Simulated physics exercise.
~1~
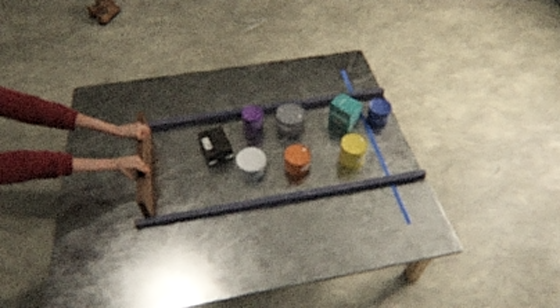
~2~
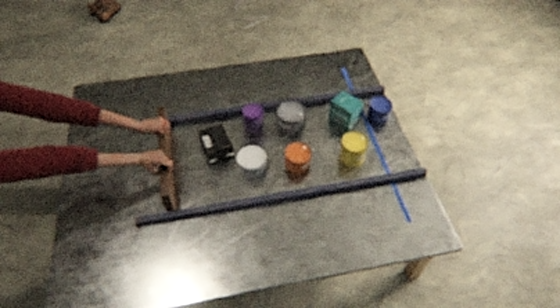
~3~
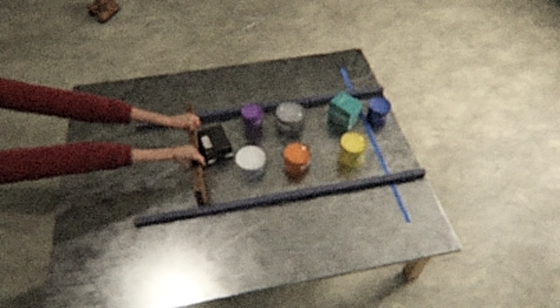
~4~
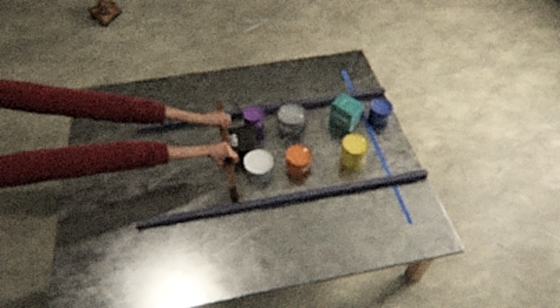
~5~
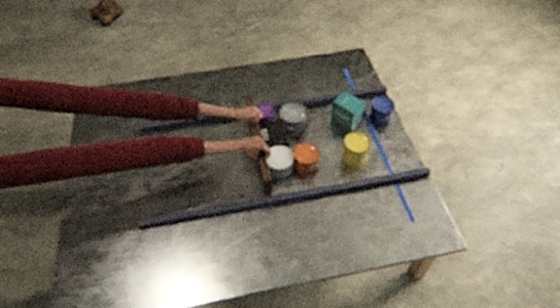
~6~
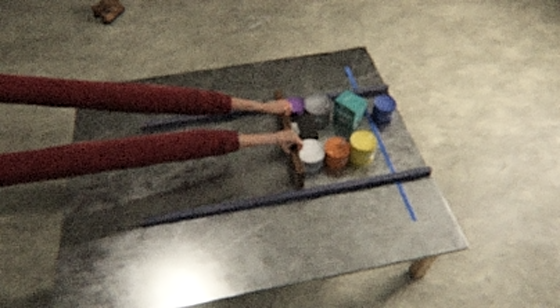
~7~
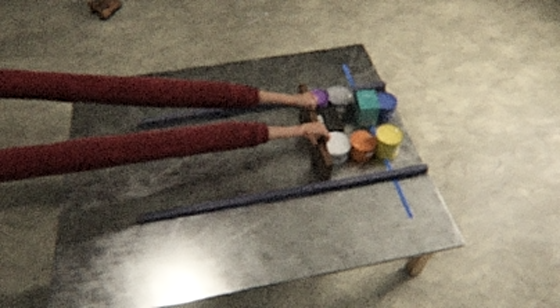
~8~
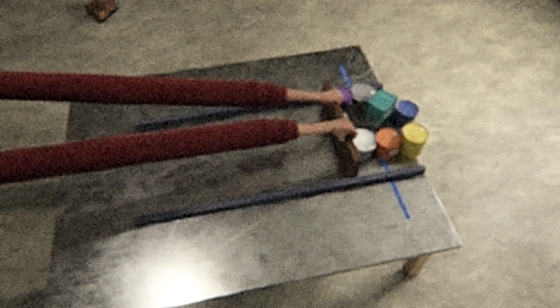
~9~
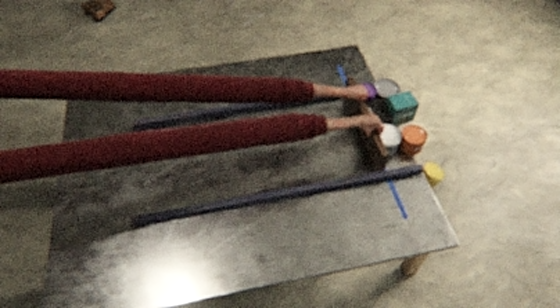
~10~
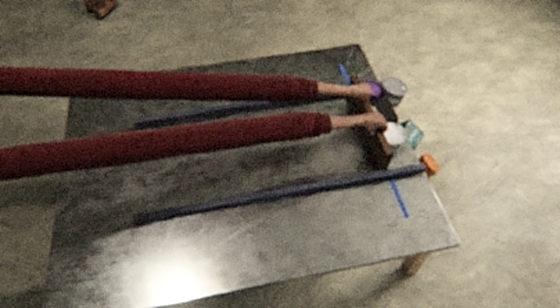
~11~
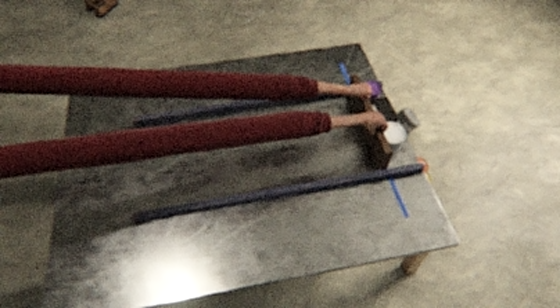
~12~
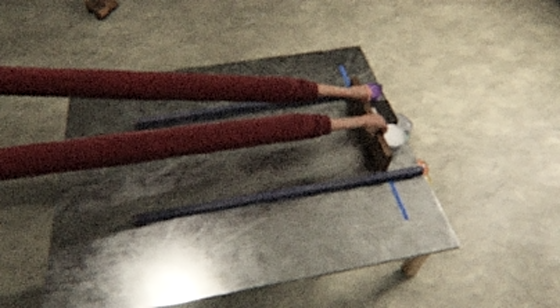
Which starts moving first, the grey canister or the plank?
The plank starts moving first, sliding right in the hands while the grey canister still stands in its place. The canister only begins to move later, once the plank has pushed well across the table.
